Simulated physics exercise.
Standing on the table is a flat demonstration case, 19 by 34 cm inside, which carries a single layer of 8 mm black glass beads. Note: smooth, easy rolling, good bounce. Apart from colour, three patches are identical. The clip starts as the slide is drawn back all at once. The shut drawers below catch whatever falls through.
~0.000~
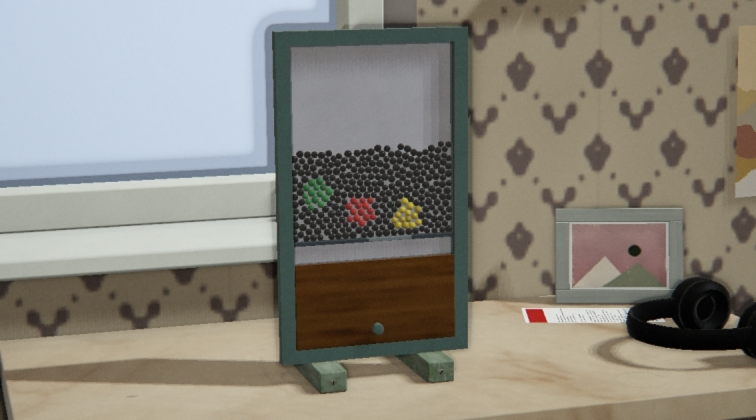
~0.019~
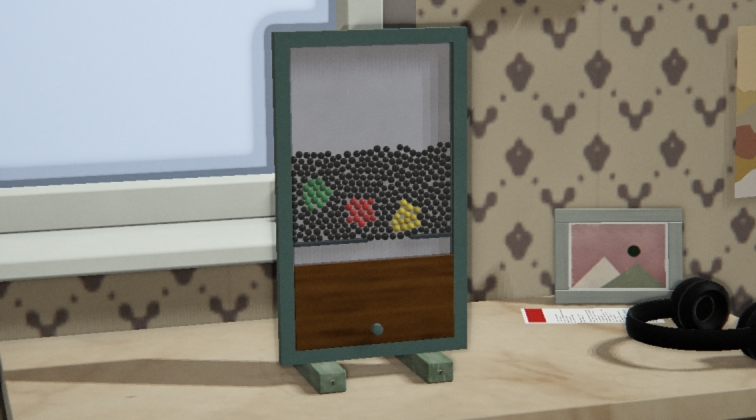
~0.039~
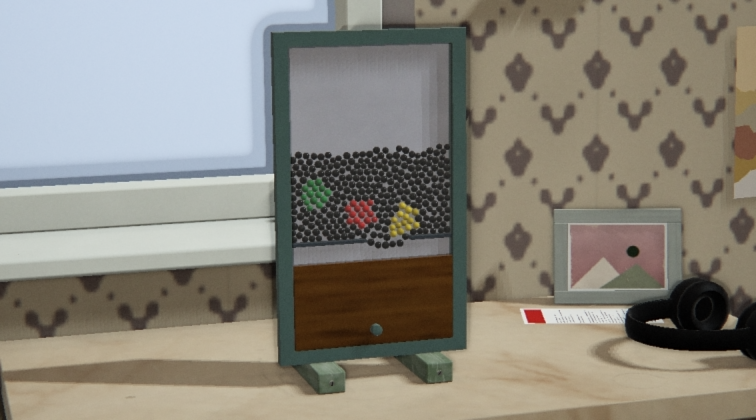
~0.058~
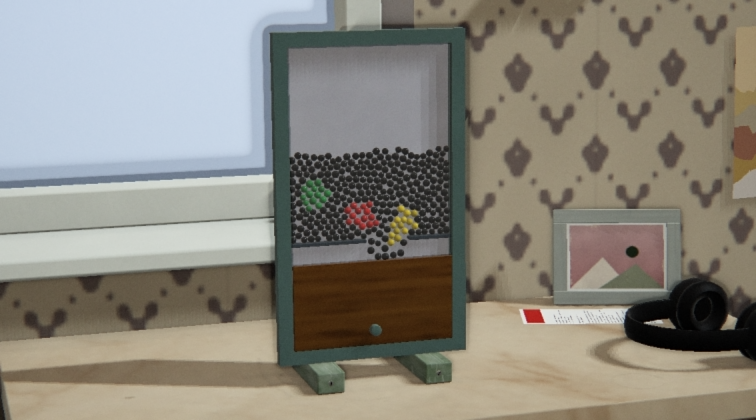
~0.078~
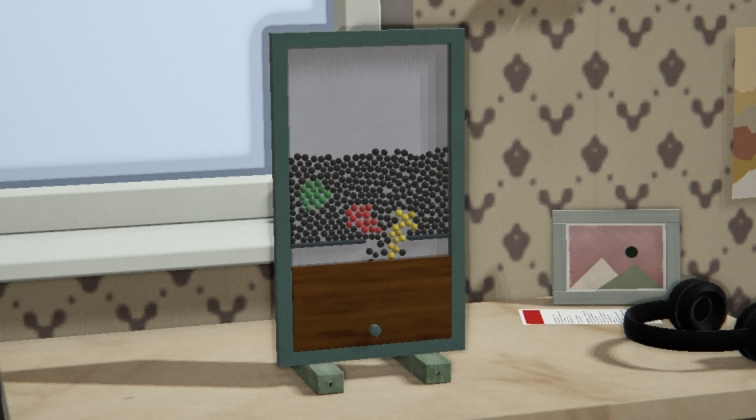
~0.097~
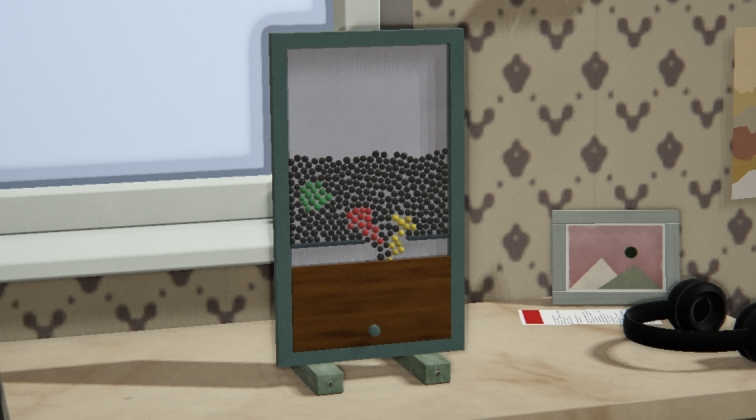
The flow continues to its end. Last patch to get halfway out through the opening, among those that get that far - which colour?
I would say green.
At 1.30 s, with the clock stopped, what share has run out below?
About 85 per cent.
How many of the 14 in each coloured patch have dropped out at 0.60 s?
Green: 0; yellow: 14; red: 14.
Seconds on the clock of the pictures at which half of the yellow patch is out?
I'd put it near 0.2 seconds.
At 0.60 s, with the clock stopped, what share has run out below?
Around 60 %.
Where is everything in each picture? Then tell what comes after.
About 300 beads; beads centred (374, 195); green patch (316, 194); yellow patch (407, 216); red patch (361, 211); slide (364, 240) to (414, 236), in the first frame.
Beads centred (373, 196); 0 out, in the second frame.
Beads centred (372, 197); 5 out, in the third frame.
Beads centred (372, 198); 10 out, in the fourth frame.
Beads centred (369, 195); 17 out, in the fifth frame.
Beads centred (370, 199); 23 out; green patch (313, 197); yellow patch (400, 234); red patch (364, 223), in the sixth frame.
After 0.25 s, 25 % are out; out of 14, green 0, yellow 14, red 8.
After 0.60 s, 60 % are out; out of 14, green 0, yellow 14, red 14.
After 1.30 s, 85 % are out; out of 14, green 11, yellow 14, red 14.
All still by 2.7 s, 90 % are out; out of 14, green 14, yellow 14, red 14; half out at green 0.96 s, yellow 0.14 s, red 0.22 s.
